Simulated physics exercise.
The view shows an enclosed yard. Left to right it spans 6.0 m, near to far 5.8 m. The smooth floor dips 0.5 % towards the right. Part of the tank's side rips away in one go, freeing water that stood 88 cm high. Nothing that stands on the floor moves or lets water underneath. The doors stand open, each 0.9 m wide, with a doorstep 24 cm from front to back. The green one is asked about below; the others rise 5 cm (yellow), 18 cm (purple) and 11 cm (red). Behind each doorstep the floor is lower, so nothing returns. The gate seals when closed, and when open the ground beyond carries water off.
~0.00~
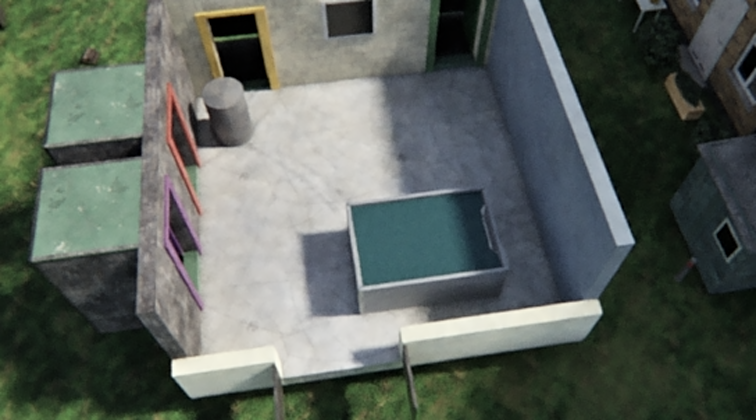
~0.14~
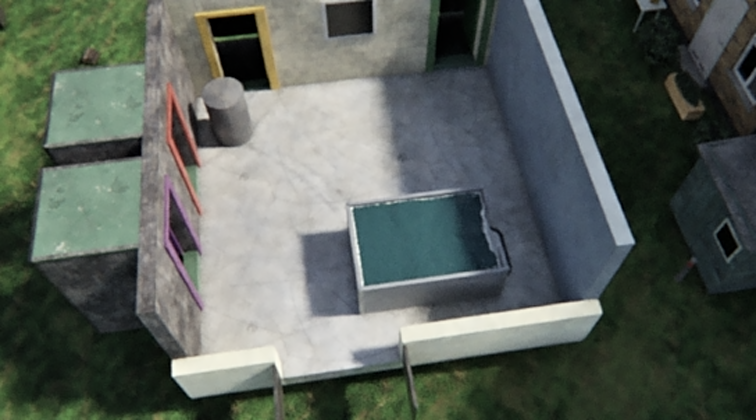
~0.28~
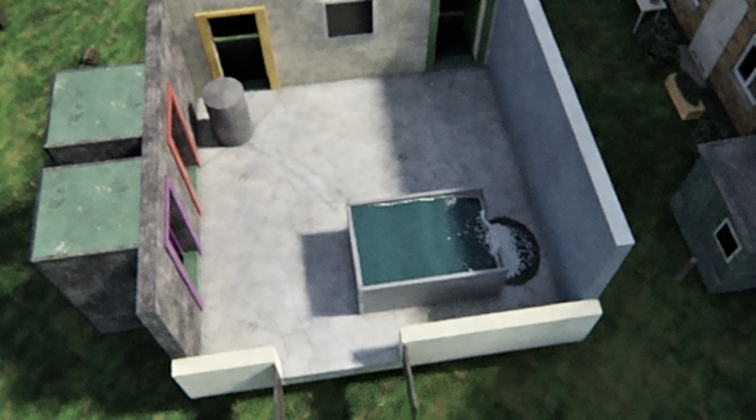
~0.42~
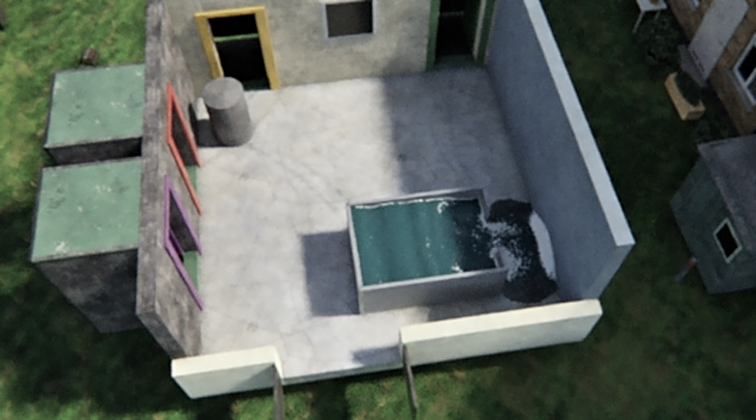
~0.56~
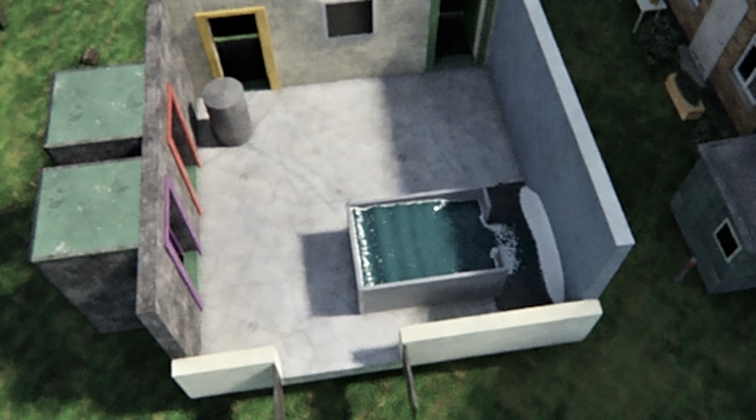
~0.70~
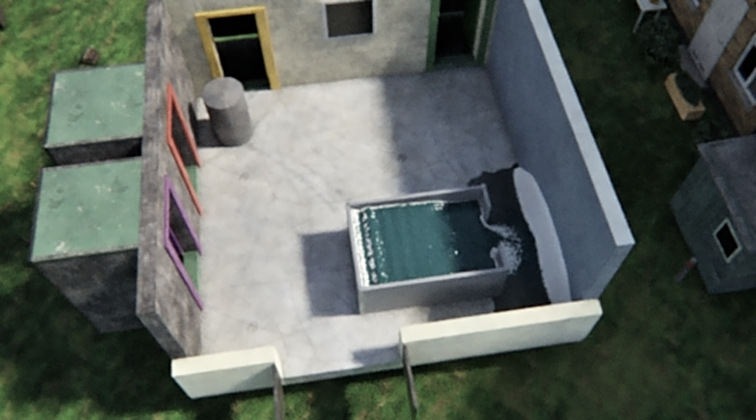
Water burst out through the right side of a tank in a walled yard, splashed onto the pale floor, and spread in a dark pool along the right wall while the tank's surface rippled.
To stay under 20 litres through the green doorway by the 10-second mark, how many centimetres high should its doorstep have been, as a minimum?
Close to 21 cm is just enough.
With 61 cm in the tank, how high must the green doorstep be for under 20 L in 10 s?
About 13.0 cm.
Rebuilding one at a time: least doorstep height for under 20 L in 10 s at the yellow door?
About 8.5 cm at yellow.
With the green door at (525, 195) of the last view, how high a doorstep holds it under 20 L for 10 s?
About 22 cm.
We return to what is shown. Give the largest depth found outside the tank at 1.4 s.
About 62 cm.
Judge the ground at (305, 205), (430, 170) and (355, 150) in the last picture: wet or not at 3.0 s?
In that order: Dry, flooded, wet.
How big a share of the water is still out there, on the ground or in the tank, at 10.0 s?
Some 82 per cent remains.
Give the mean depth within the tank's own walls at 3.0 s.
Some 39 cm.
After 1.4 s water covers 20 % of the floor, deepest (62 cm) near (563, 312); it has not reached the green door.
After 3.0 s water covers 55 % of the floor, deepest (36 cm) near (563, 312); 24 cm at the green door, 59 litres in over its 13 cm doorstep.
After 10.0 s water covers 100 % of the floor, deepest (12 cm) near (535, 256); 8 cm at the green door, 109 litres in over its 13 cm doorstep.
At the green door as built, the water arrived by 1.6 s and peaked near 26 cm at 2.0 s.
Run again over the same 10 s with other heights there, 49 litres in over 17 cm, 8 litres over 23.5 cm. The limit of 20 litres is kept from about 21 cm up.
